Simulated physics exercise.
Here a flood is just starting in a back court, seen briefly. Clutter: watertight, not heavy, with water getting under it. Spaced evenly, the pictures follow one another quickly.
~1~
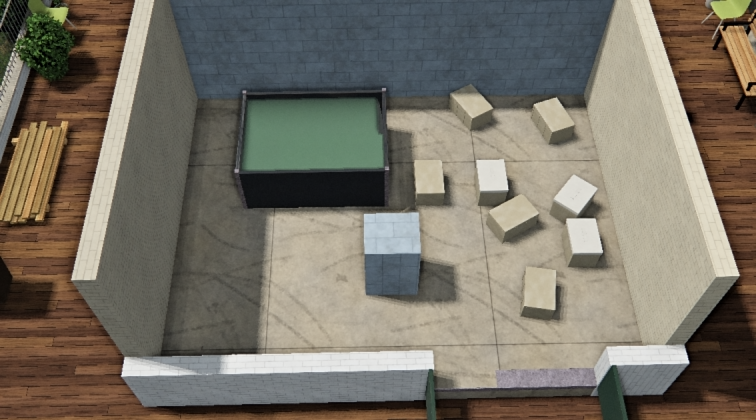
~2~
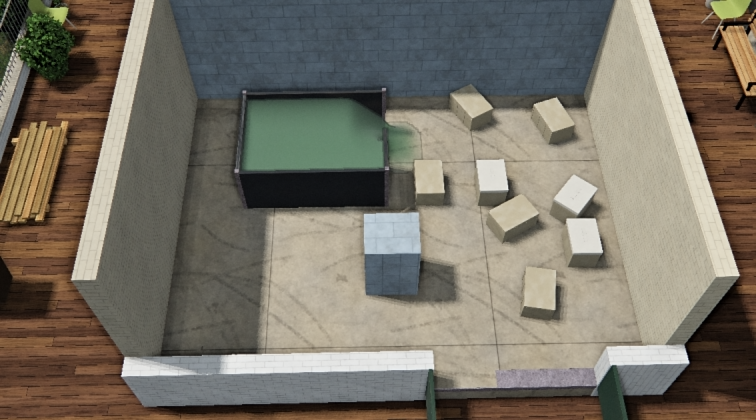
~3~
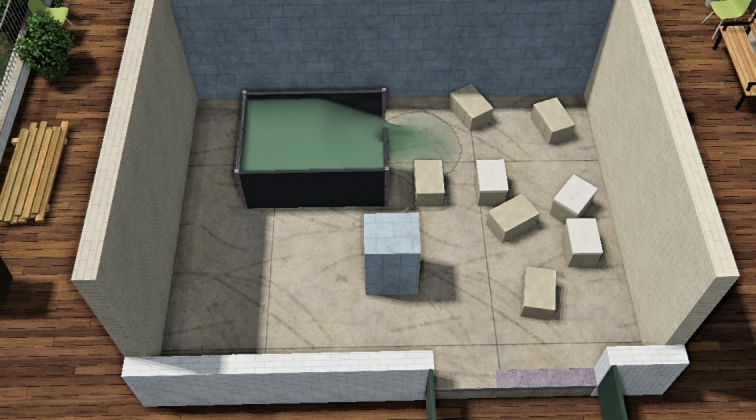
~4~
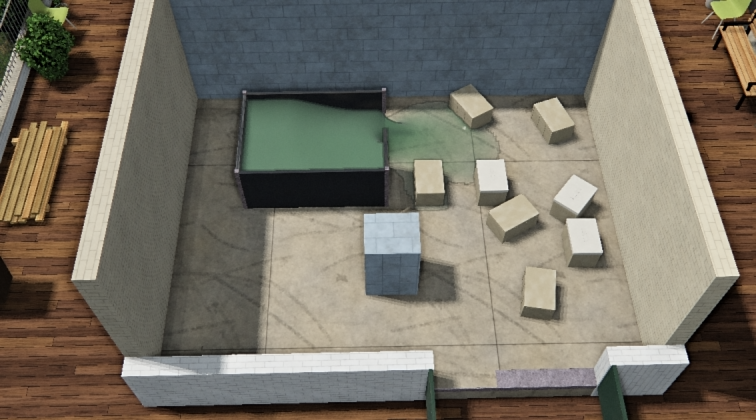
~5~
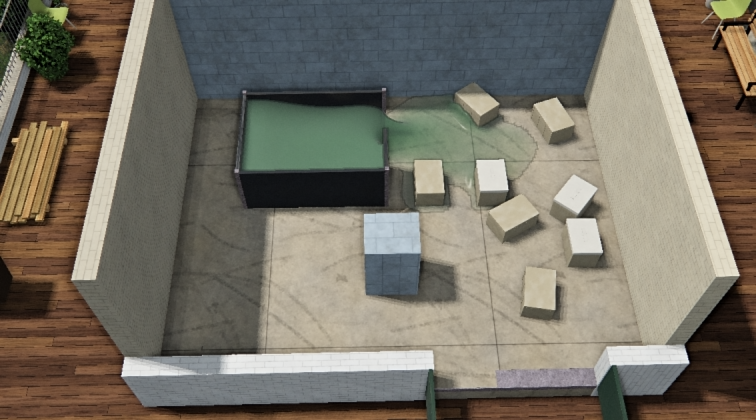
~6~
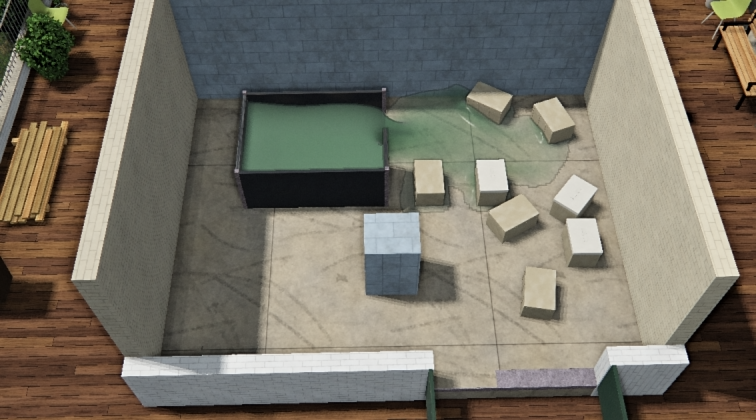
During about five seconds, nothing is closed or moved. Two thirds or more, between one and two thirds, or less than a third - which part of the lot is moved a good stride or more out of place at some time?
The part moved that far is two thirds or more.
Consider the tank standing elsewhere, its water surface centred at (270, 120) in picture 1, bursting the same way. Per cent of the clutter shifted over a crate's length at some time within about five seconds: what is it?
Near 100 in a hundred.
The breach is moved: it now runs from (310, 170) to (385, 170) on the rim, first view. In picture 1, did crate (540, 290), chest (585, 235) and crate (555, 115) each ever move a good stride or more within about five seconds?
Travels that far, travels that far, falls short.
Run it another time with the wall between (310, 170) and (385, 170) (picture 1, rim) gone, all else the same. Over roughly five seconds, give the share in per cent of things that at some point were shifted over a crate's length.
Roughly 50 in a hundred.
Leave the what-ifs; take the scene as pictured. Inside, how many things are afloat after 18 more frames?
Result - 4.
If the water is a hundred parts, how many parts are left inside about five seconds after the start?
Looks like about 96 per cent of the water.
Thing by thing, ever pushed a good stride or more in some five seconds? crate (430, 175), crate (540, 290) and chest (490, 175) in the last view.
Never got far, went a long way, went a long way.
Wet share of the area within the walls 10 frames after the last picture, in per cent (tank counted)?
About 45 per cent.
A moment on, 1 of 8 are well off their spots; 0 afloat.
Next, 2 of 8 are well off their spots; 2 afloat.
Later, 6 of 8 are well off their spots; 4 afloat.
In the end, 7 of 8 are well off their spots, and 7 have been at some point; 2 afloat.
